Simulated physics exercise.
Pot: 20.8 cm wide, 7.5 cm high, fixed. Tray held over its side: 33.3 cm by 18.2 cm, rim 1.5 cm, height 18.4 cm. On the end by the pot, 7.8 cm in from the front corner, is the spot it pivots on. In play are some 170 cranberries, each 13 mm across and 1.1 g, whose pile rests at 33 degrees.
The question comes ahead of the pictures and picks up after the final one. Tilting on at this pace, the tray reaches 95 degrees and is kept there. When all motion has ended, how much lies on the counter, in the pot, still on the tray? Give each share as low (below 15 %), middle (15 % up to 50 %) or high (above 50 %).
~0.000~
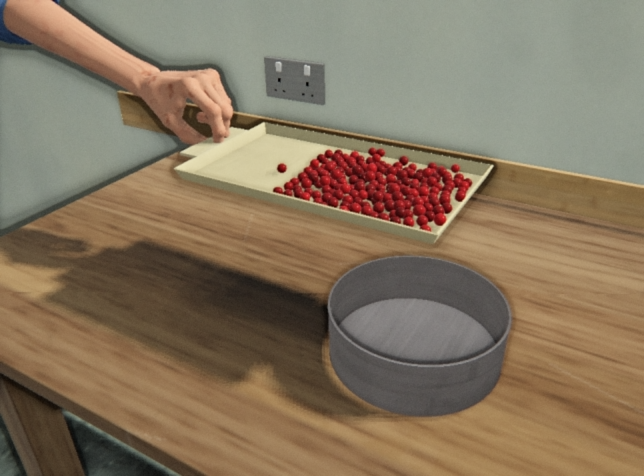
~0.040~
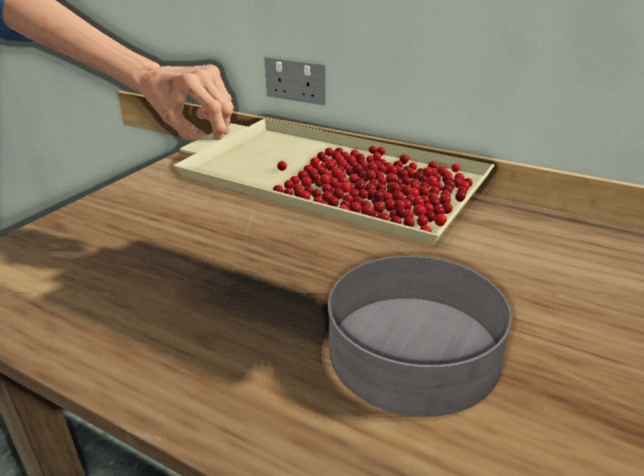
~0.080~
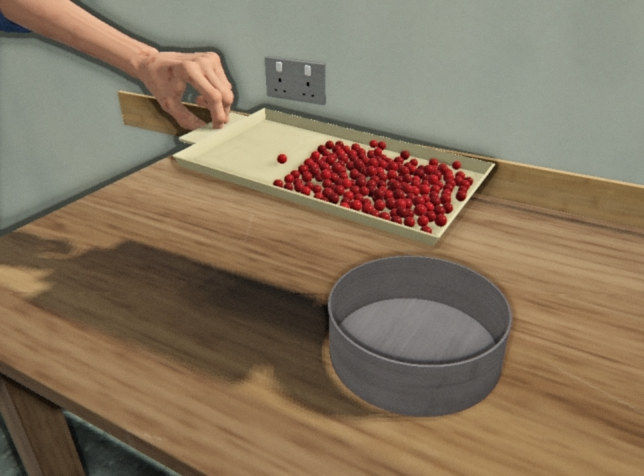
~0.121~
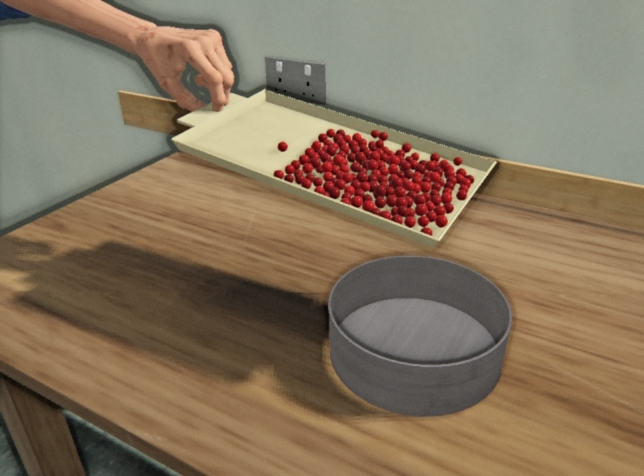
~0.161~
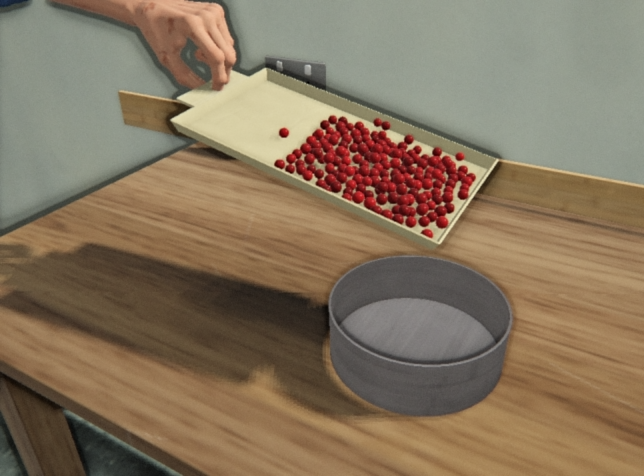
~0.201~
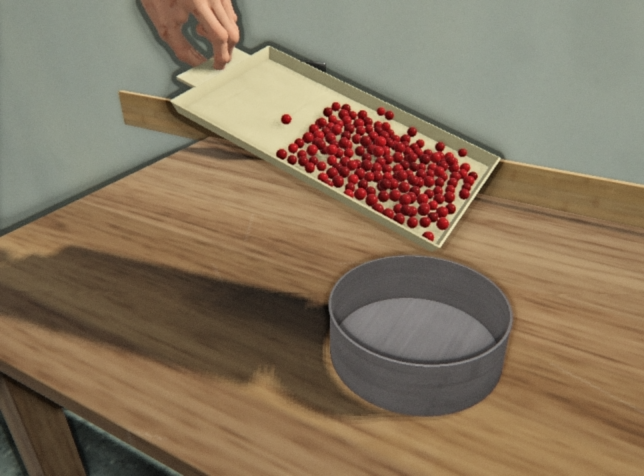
Counter - middle, pot - high, tray - low.
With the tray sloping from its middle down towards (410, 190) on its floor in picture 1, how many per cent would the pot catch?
Near 30 percent, give or take.
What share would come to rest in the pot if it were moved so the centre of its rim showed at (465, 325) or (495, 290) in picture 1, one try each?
About 95 and 60 per cent.
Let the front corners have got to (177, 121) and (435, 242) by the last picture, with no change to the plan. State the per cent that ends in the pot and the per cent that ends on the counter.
Pot 90; counter 10.
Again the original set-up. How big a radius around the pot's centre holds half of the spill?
18 cm.
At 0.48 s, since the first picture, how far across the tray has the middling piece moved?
3 cm.
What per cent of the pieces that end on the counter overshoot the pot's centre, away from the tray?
Around 100 in a hundred.
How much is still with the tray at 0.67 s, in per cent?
Close to 85 in a hundred parts of the load.
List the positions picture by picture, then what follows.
In the first picture, tray tilt 0 degrees, front corners at (181, 167) and (434, 230); middle of the pieces at (374, 185); pot at (418, 303).
In the second picture, tray tilt 1 degrees, front corners at (181, 164) and (434, 231); middle of the pieces at (374, 184).
In the third picture, tray tilt 4 degrees, front corners at (180, 155) and (435, 232), lowest corner right front; middle of the pieces at (374, 181).
In the fourth picture, tray tilt 8 degrees, front corners at (179, 138) and (435, 235), lowest corner right front; middle of the pieces at (376, 175).
In the fifth picture, tray tilt 14 degrees, front corners at (178, 120) and (436, 238), lowest corner right front; middle of the pieces at (378, 169).
In the sixth picture, tray tilt 19 degrees, front corners at (179, 101) and (436, 241), lowest corner right front; middle of the pieces at (380, 163); pot at (419, 303). Its pace works out near 135 degrees a second.
After 0.48 s, tilt 56 degrees; the tray holds 100 %, the pot 0 %.
After 0.67 s, tilt 82 degrees; the tray holds 85 %, the pot 5 %.
After 0.98 s, tilt 95 degrees; the tray holds 0 %, the pot 75 %.
In the end, at 1.6 s, counter 25 %, pot 75 %, tray 0 %.
